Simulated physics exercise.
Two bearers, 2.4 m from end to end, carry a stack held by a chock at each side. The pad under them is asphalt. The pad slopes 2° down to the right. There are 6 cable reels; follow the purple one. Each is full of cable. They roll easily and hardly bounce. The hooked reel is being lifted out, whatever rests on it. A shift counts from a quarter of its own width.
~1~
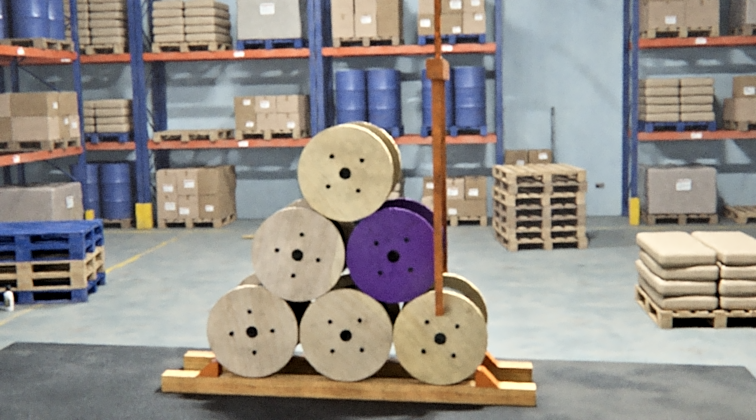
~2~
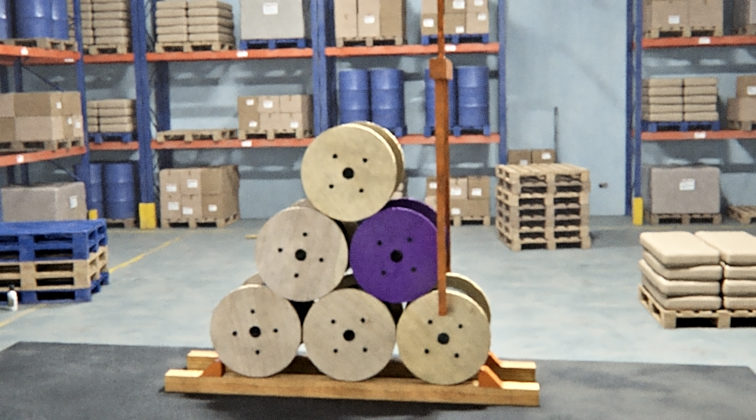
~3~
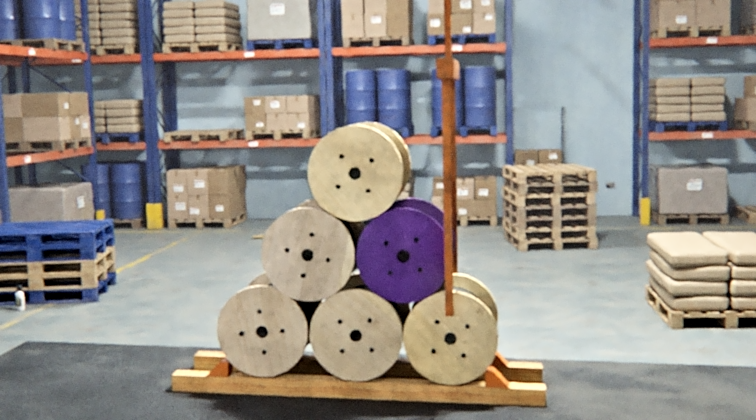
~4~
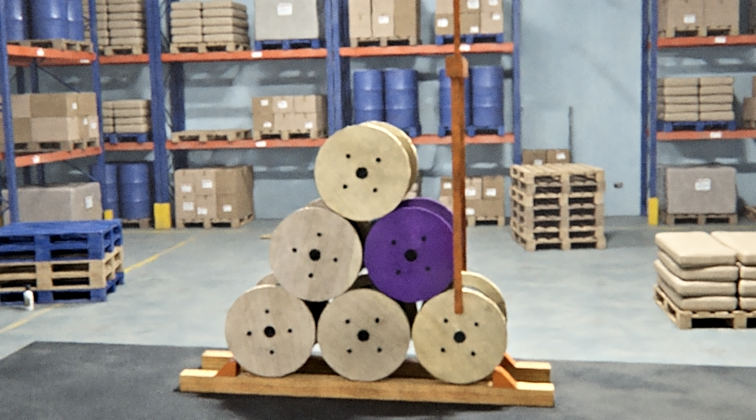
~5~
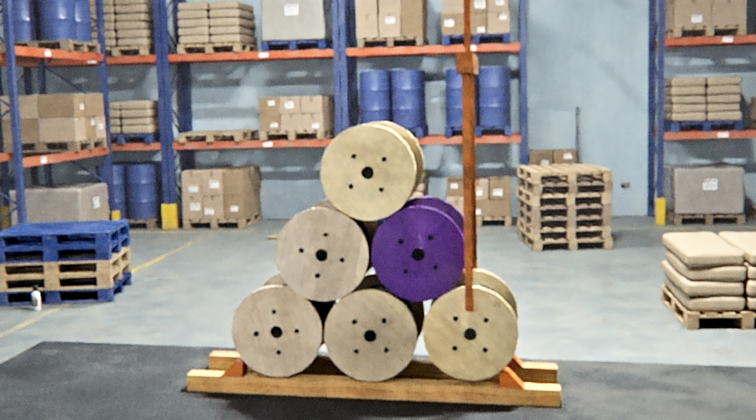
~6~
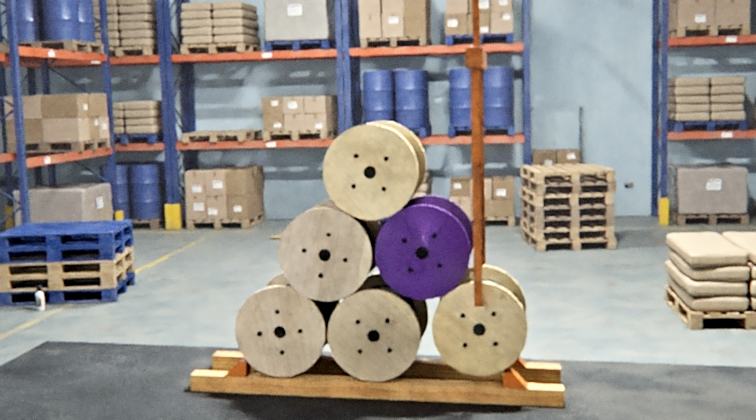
A purple cable reel sat in a pyramid of pale wooden ones in a warehouse as the view shifted slightly, then the bottom right reel was slowly lifted a little, opening a small gap beside its neighbor.
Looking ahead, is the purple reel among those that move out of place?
Purple moves out of place.
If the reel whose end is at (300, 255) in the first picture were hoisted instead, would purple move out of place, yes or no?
Then purple no.
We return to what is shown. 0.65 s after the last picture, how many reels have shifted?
0 by then.
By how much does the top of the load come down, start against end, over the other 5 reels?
About 50 cm.
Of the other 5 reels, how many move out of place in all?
In all, 2.
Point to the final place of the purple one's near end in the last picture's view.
At about (468, 339).
Then, 0.3 s after the last picture, purple is unmoved; 0 of the other 5 have shifted.
Then, 0.7 s after the last picture, purple is 9 cm further right and 4 cm lower; 0 of the other 5 have shifted.
Then, 0.9 s after the last picture, purple is 25 cm further right and 23 cm lower; 2 of the other 5 have shifted.
At rest (1.9 s after the last picture), purple is 29 cm further right and 53 cm lower; 2 of the other 5 have shifted.
